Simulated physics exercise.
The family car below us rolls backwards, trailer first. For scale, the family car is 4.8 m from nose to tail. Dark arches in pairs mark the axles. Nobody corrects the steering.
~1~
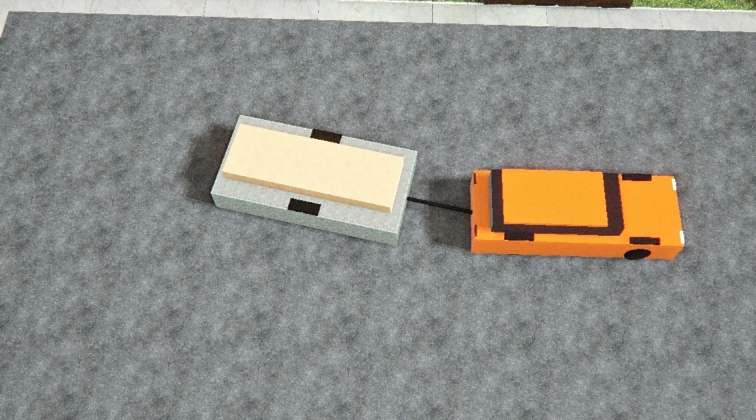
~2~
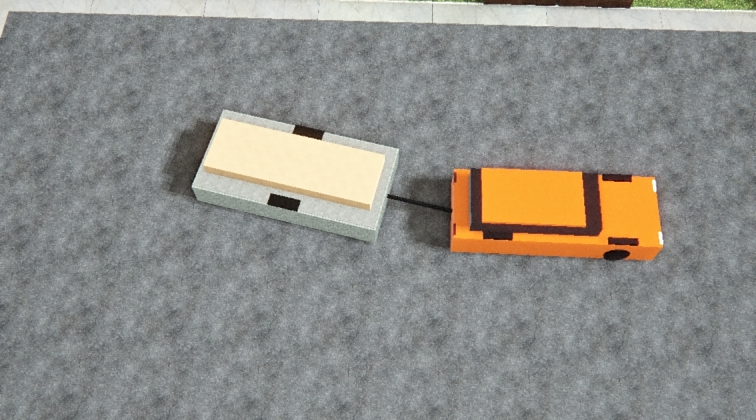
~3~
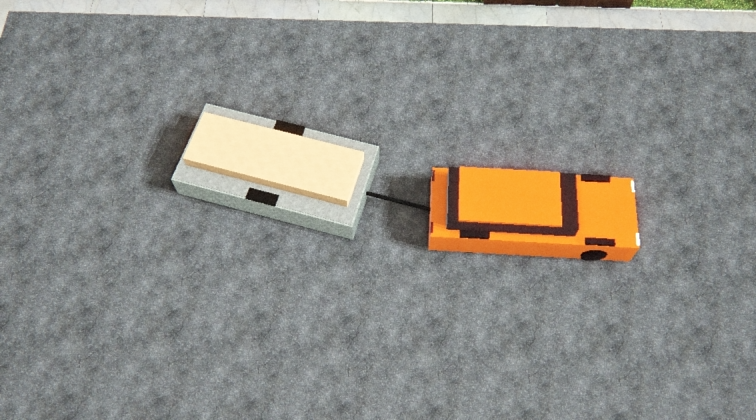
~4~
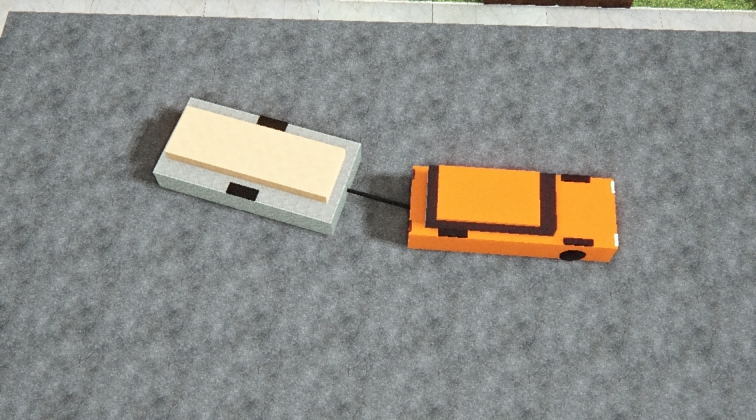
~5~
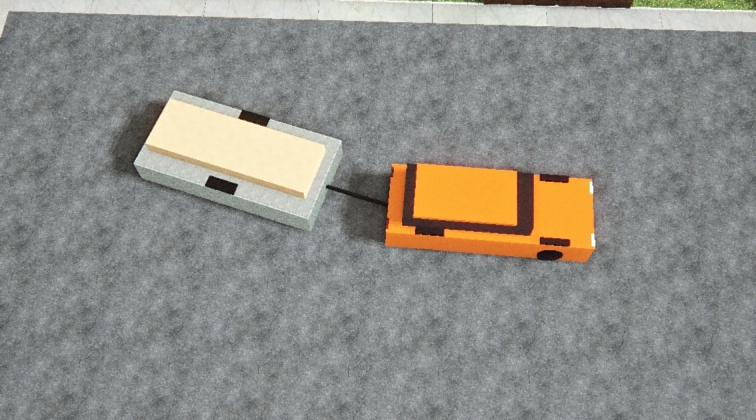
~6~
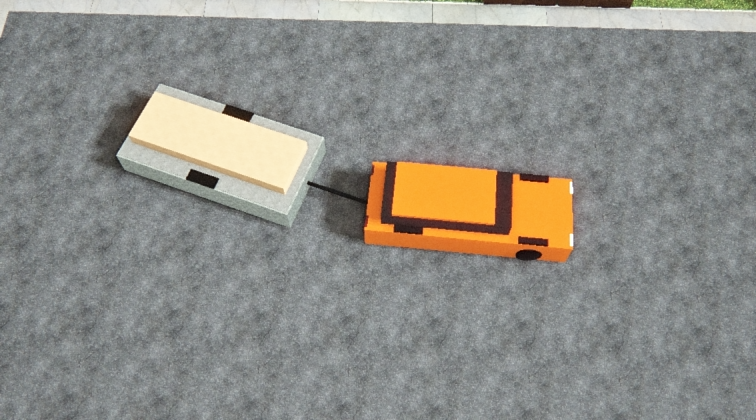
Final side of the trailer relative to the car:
Left.
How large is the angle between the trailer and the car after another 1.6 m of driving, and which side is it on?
20° to the left.
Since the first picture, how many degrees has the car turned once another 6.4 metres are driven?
It has turned about 14°.
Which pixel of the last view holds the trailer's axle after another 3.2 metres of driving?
The axle is about at (117, 98).
After another 1.6 m, the tail is 19° to the car's left, the car has turned 6° and the trailer's axle is at (165, 124) of the last picture.
After another 3.2 m, the tail is 24° to the car's left, the car has turned 9° and the trailer's axle is at (117, 98) of the last picture.
After another 4.8 m, the tail is 32° to the car's left, the car has turned 11° and the trailer's axle is at (79, 68) of the last picture.
After another 6.4 m, the tail is 44° to the car's left, the car has turned 14° and the trailer's axle is at (55, 36) of the last picture.
After another 8.0 m, the tail is 60° to the car's left, the car has turned 16° and the trailer's axle is at (47, 7) of the last picture; it has jack-knifed.
